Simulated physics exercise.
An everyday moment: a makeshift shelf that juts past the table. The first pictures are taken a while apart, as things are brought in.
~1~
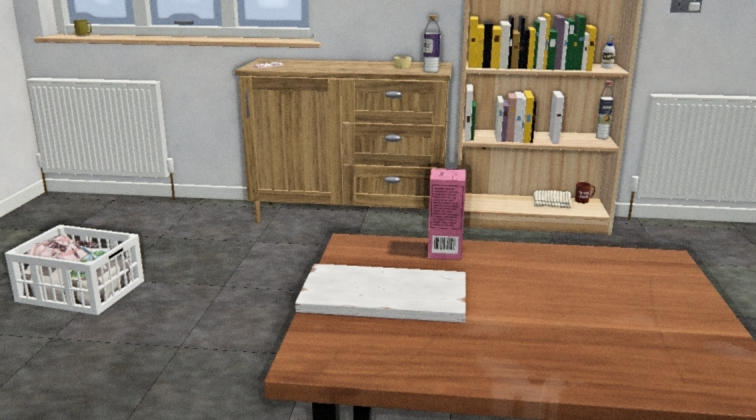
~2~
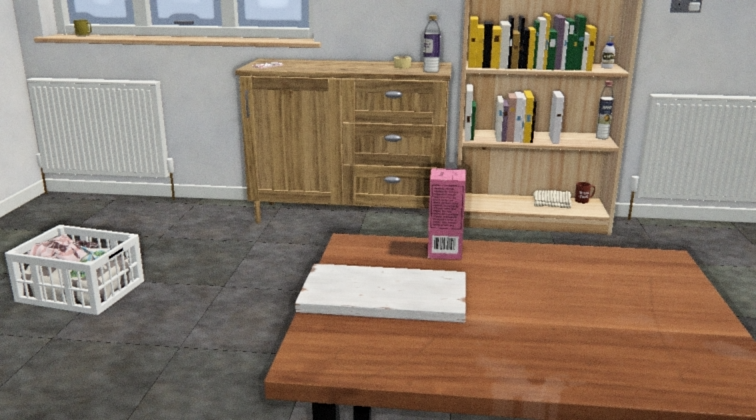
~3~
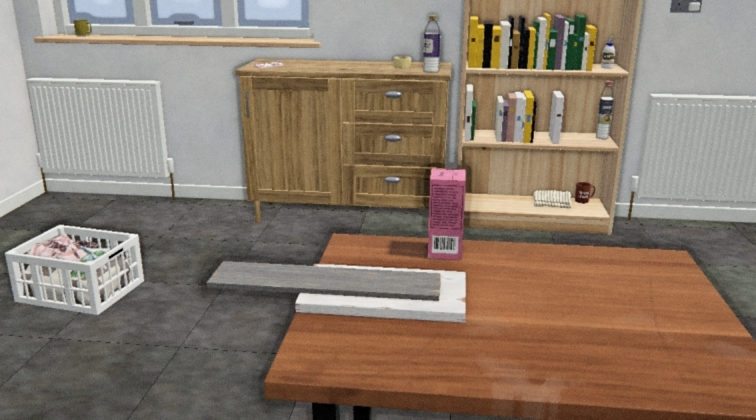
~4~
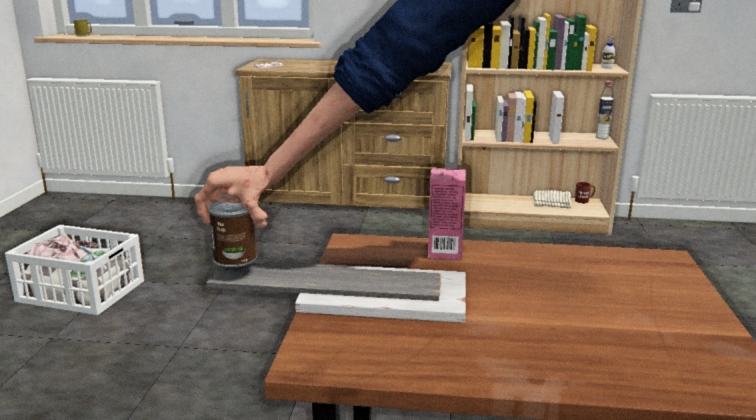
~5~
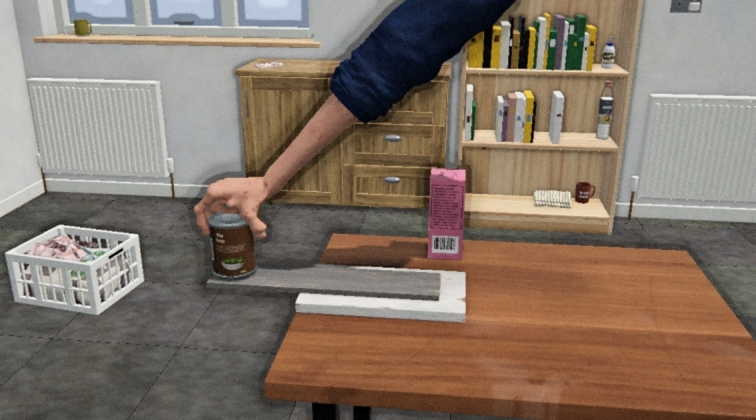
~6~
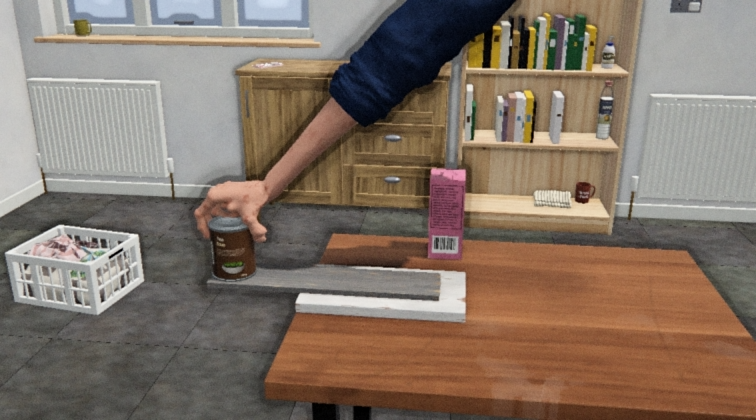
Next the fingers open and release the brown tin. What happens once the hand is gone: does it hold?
The plank comes down.
Then, 0.30 s past the last view, brown tin now down on the floor or falling; grey plank rocked 51° from its first pose.
Then, 0.50 s past the last view, grey plank now down on the floor or falling.
Then, 0.60 s past the last view, things are still on the move.
Then, 0.80 s past the last view, as before.
Finally, down on the floor or falling, brown tin and grey plank; the other 2 still in place. The plank tips off the edge.
